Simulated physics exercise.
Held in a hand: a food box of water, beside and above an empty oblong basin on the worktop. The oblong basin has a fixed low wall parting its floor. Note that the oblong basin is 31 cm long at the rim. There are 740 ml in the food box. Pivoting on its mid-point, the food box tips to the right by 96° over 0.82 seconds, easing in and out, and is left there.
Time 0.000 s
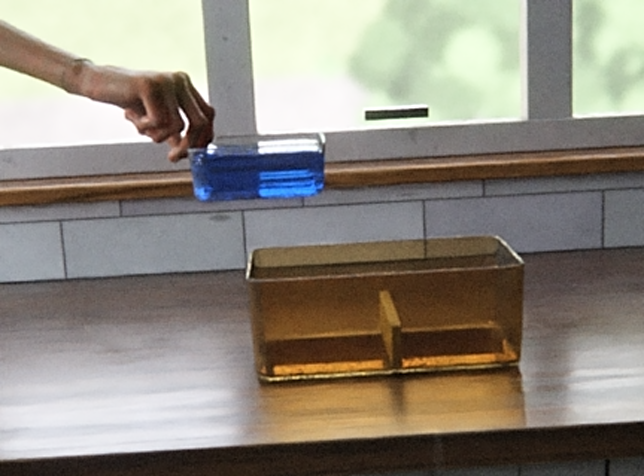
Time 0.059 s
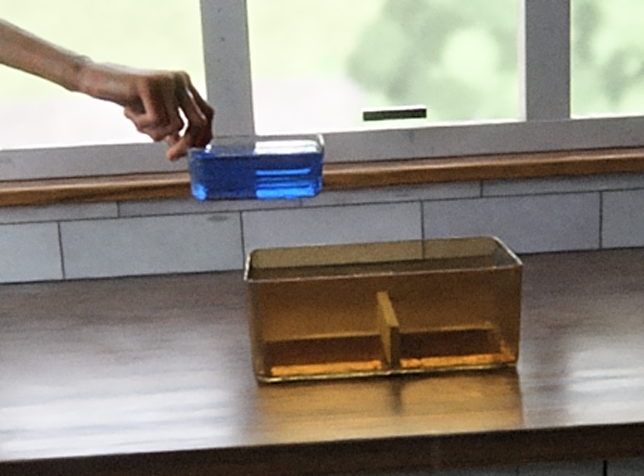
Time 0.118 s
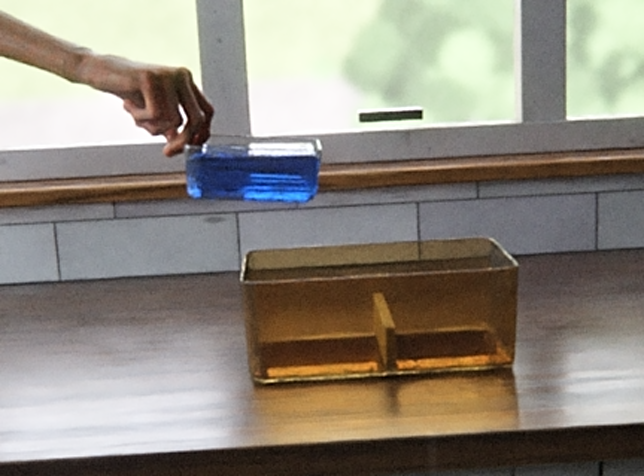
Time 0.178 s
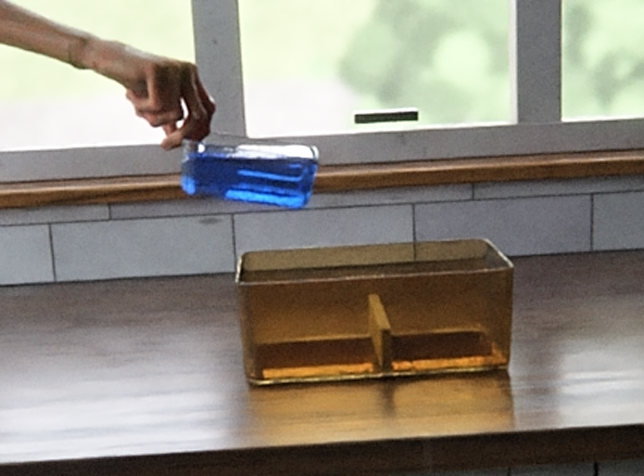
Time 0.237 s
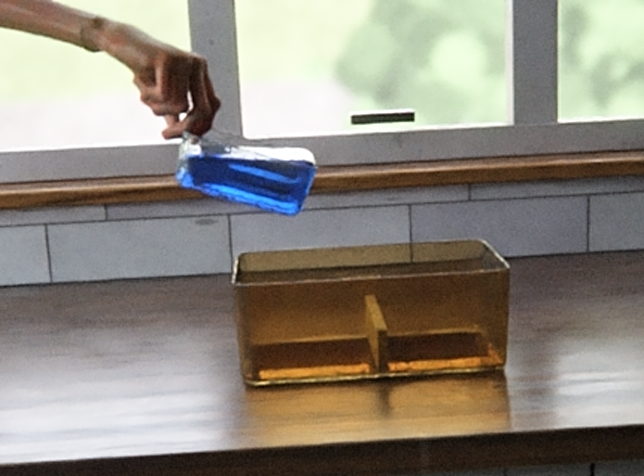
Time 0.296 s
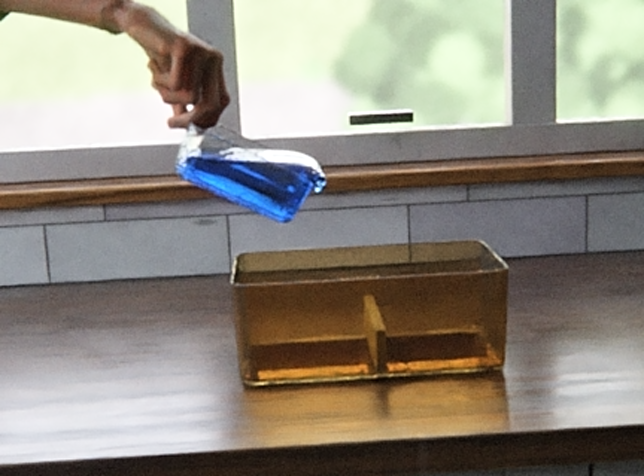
The video shows a hand holding a clear box of blue water above and left of an empty, divided amber basin on a worktop, then tilting it gradually to the right as water starts to slip over its right rim.
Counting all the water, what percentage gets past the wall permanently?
The share past the wall is about 41 per cent.
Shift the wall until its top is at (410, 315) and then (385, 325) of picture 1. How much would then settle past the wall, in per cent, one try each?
I'd say 10 percent on the first go, 55 percent on the next.
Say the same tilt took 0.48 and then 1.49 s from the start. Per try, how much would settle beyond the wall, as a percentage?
Around 15 per cent first, around 50 per cent next.
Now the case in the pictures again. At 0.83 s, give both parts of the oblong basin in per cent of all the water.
I'd say some 52 in a hundred on the left and 40 on the right.
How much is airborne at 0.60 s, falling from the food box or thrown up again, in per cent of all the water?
Close to 32 per cent, I'd say.
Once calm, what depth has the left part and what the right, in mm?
Left about 18 mm, right about 14 mm.
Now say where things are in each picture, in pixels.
In the first frame, it leans 0°; its right rim is at (323, 139); the water meets the walls at (195, 152) and (321, 145); the oblong basin's rim runs from (249, 266) to (511, 251); the wall's top is at (390, 308).
In the second frame, it leans 1°; its right rim is at (322, 141); the water meets the walls at (194, 152) and (319, 147).
In the third frame, it leans 5°; its right rim is at (319, 146); the water meets the walls at (191, 152) and (316, 149).
In the fourth frame, it leans 11°; its right rim is at (316, 154); the water meets the walls at (187, 152) and (314, 152).
In the fifth frame, it leans 18°; its right rim is at (314, 165); the water meets the walls at (185, 153) and (311, 158); 3 per cent is over the edge.
In the sixth frame, it leans 28°; its right rim is at (312, 176); the water meets the walls at (183, 154) and (303, 164); 9 per cent is over the edge.
By 0.60 s the tilt is 80° and 15 per cent is still to pour, 22 is left of the wall and 30 right of it.
By 0.83 s the tilt is 96° and 4 per cent is still to pour, 52 is left of the wall and 40 right of it.
By 1.06 s the tilt is 96° and 1 per cent is still to pour, 55 is left of the wall and 40 right of it.
By 1.32 s the tilt is 96° and 0 per cent is still to pour, 56 is left of the wall and 41 right of it.
At rest 56 per cent lies left of the wall, 41 right of it and 3 outside.
